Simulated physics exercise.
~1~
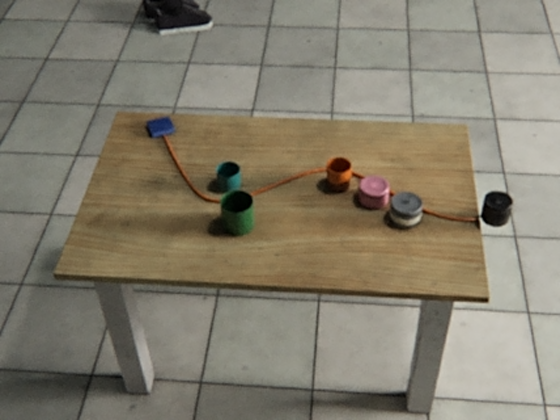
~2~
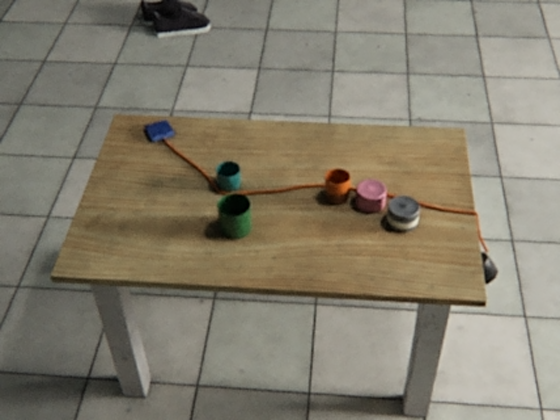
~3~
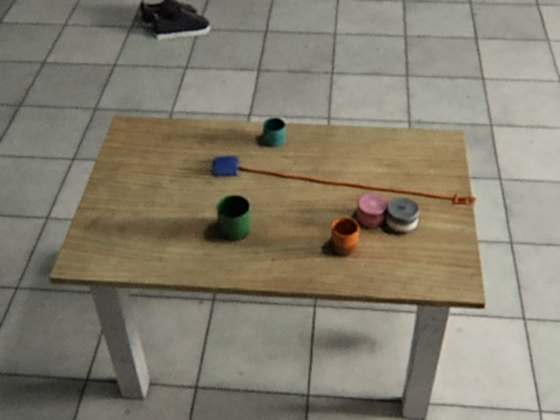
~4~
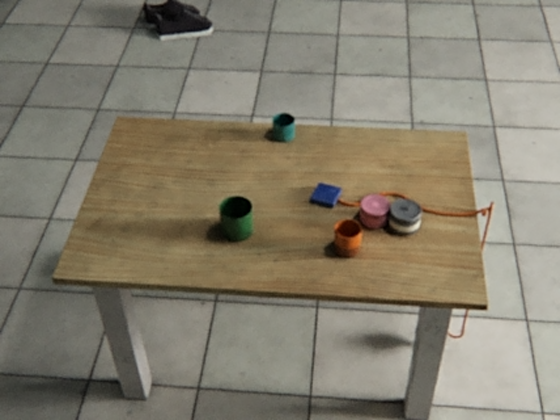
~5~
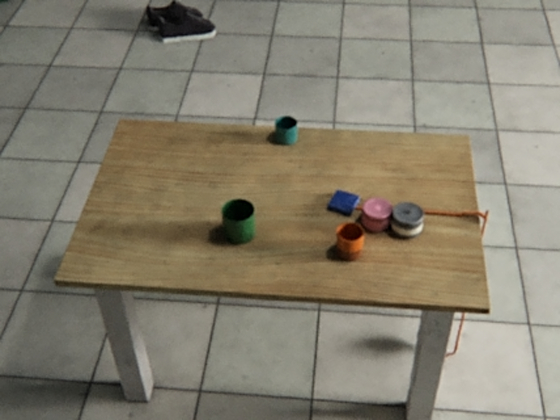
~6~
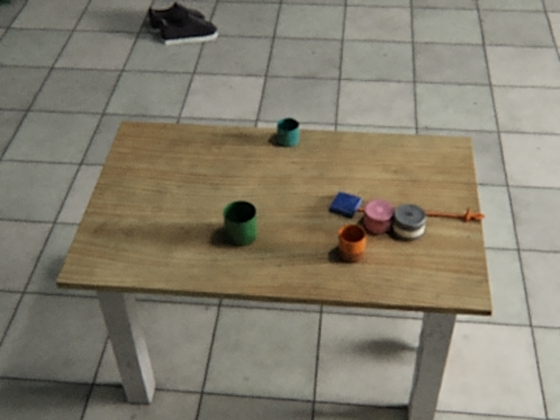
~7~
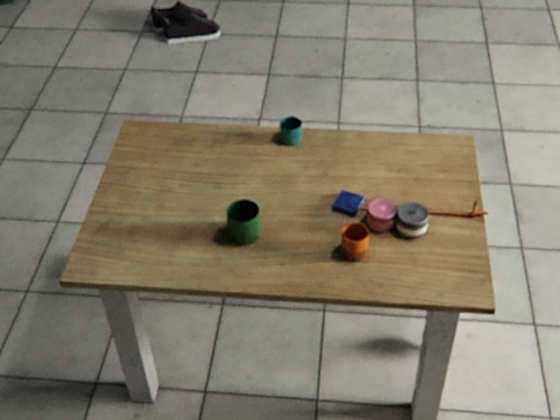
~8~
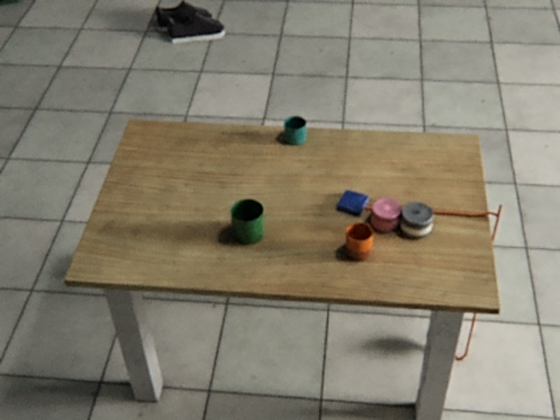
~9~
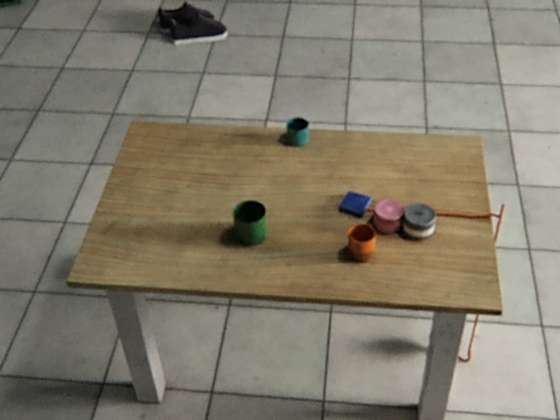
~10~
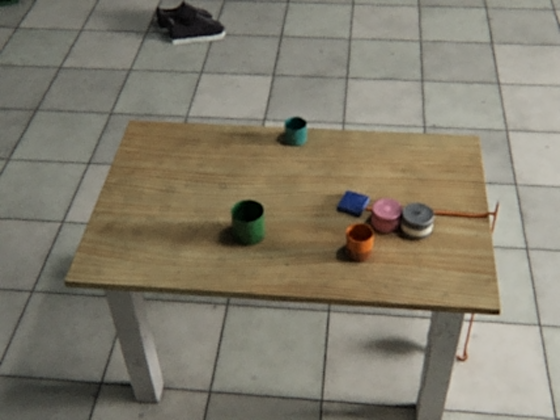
A black object drops off the table's right side, and its orange cable drags a blue block rightward, shifting cups.
